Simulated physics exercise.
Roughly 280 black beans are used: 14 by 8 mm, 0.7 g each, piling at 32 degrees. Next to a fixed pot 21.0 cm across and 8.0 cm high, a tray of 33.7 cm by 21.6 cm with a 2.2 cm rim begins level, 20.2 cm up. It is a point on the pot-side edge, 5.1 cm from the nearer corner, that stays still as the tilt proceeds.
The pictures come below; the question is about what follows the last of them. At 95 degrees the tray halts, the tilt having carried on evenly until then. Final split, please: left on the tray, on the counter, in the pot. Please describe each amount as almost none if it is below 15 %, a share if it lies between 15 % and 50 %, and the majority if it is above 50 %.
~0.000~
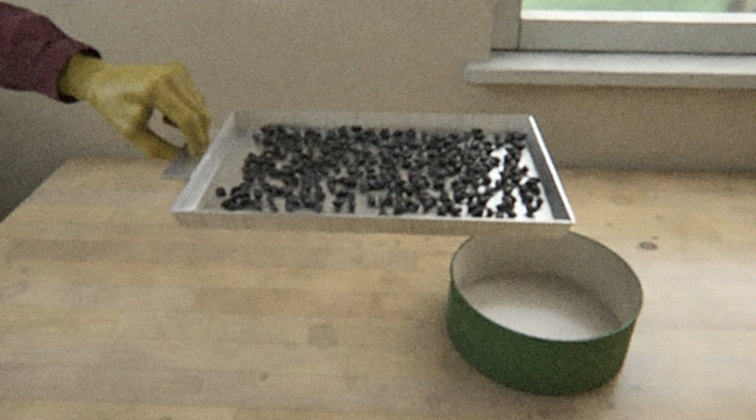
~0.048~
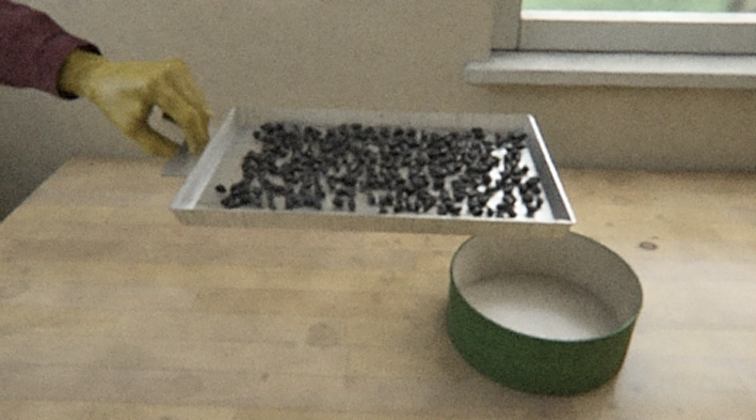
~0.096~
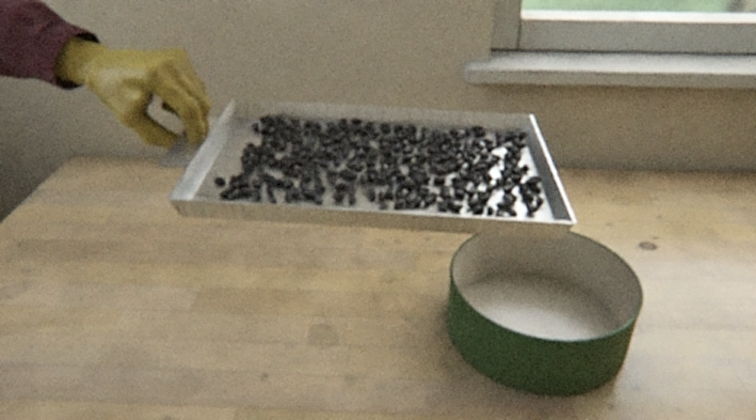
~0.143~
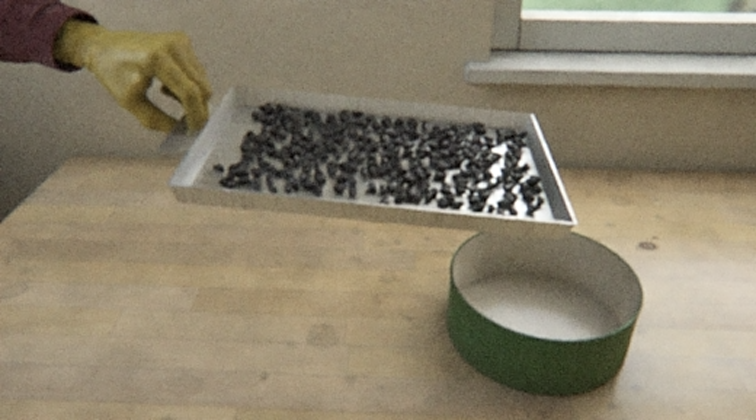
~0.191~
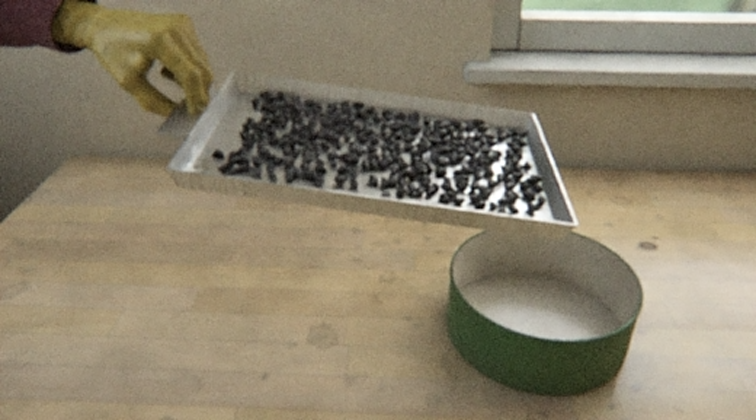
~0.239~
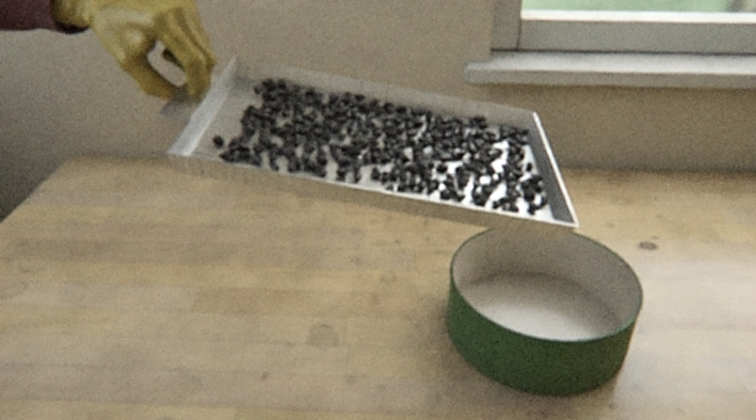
Tray: Minor; counter: Middling; pot: Major.
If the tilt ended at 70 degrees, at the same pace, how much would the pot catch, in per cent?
Around 45 in a hundred.
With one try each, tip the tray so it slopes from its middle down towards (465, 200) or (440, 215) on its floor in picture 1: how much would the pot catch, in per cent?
About 30 per cent on the first try and 10 per cent on the second.
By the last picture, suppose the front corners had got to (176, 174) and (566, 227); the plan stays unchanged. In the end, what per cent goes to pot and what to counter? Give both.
Per cent by place - pot 5, counter 95.
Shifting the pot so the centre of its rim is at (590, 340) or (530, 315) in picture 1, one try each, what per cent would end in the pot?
Roughly 75 per cent, then 75 per cent.
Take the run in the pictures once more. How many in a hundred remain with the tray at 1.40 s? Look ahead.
Around 65 percent of it.
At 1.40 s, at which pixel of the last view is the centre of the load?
I reckon close to (572, 191).
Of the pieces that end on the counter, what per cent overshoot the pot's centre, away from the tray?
That works out to about 80 percent.
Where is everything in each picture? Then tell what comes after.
Tray tilt 0 degrees, front corners at (180, 207) and (564, 217); middle of the pieces at (385, 169); pot at (544, 275), in the first frame.
Tray tilt 1 degrees, front corners at (179, 204) and (565, 218); middle of the pieces at (385, 167), in the second frame.
Tray tilt 2 degrees, front corners at (178, 195) and (565, 218); middle of the pieces at (386, 163), in the third frame.
Tray tilt 5 degrees, front corners at (178, 181) and (566, 219), lowest corner right front; middle of the pieces at (386, 157), in the fourth frame.
Tray tilt 7 degrees, front corners at (177, 166) and (567, 219), lowest corner right front; middle of the pieces at (387, 150), in the fifth frame.
Tray tilt 10 degrees, front corners at (178, 150) and (568, 220), lowest corner right front; middle of the pieces at (389, 143); pot at (544, 275). The tray's pace is about 55 degrees a second, in the sixth frame.
After 0.93 s, tilt 50 degrees; the tray holds 100 %, the pot 0 %.
Then, at 1.40 s, tilt 77 degrees; the tray holds 65 %, the pot 15 %.
Then, at 1.93 s, tilt 95 degrees; the tray holds 0 %, the pot 75 %.
By 3.0 s all is still; tray 0 %, counter 25 %, pot 75 %.
